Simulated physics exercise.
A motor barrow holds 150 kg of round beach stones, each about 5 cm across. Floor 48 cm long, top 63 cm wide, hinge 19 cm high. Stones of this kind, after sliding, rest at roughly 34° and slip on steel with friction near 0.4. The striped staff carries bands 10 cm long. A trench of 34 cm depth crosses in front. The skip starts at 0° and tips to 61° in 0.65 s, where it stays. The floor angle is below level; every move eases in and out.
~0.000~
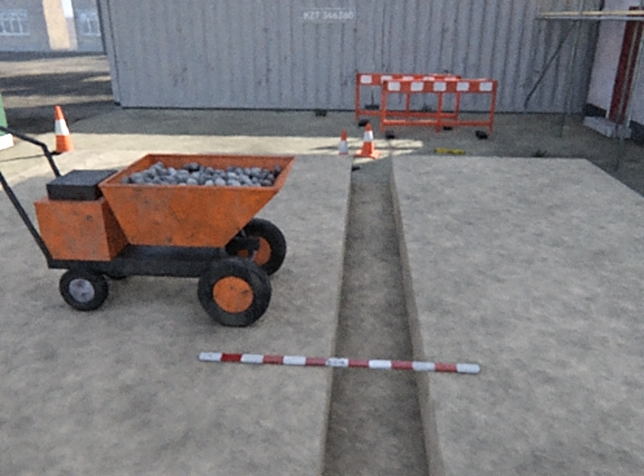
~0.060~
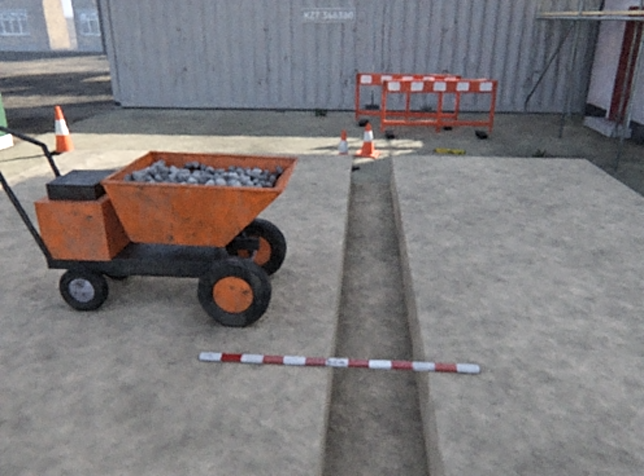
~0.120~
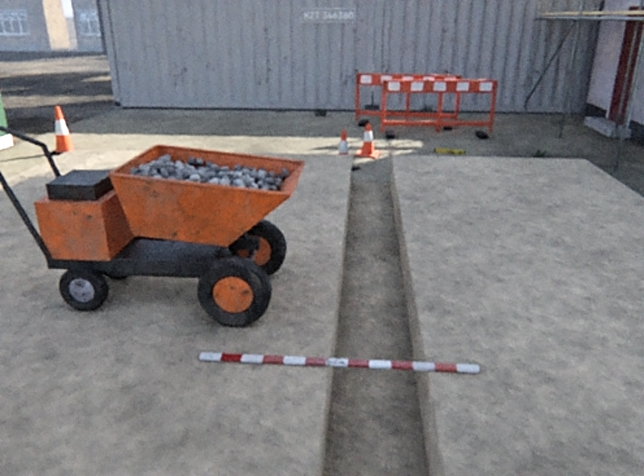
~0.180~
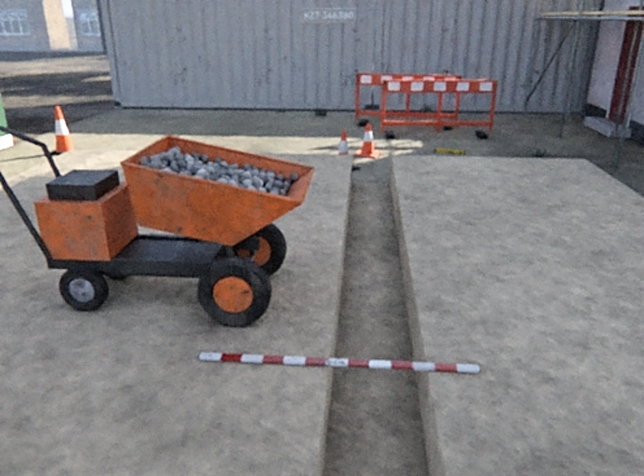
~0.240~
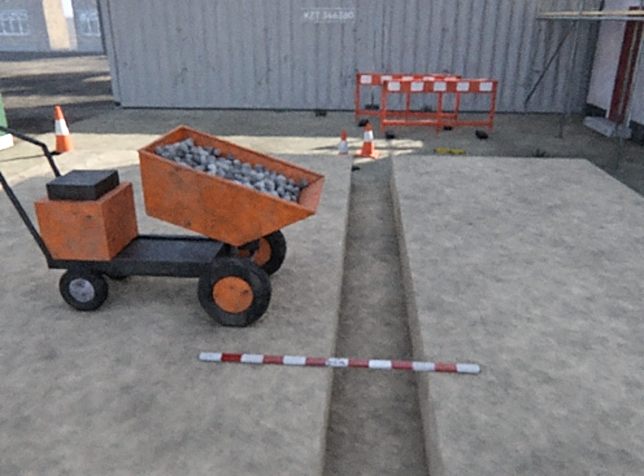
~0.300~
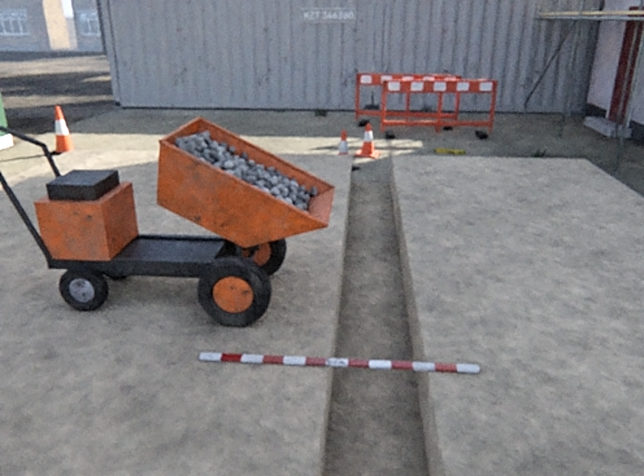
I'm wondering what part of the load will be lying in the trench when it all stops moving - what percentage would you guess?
I would guess about 74 per cent.
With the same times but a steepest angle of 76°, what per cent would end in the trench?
With that change, near 90 per cent.
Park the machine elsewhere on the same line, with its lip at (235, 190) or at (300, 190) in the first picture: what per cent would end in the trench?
Some 100 and some 55 per cent, in that order.
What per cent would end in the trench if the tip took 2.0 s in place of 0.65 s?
It would come to roughly 95 per cent.
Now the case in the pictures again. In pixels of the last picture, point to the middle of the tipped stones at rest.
At about pixel (395, 341) in the last view.
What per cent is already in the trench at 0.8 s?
I'd say near 20 per cent at that time.
After 0.5 s the floor is at 52°; 100 % in the skip; the foremost stones are at (338, 248).
After 0.8 s the floor is at 61°; 81 % in the skip, 19 % in the trench; the foremost stones are at (413, 298).
After 1.1 s the floor is at 61°; 32 % in the skip, 43 % in the trench, 25 % past the trench; the foremost stones are at (529, 303).
After 3.0 s the floor is at 61°; 0 % in the skip, 74 % in the trench, 26 % past the trench; the foremost stones are past the picture's edge.
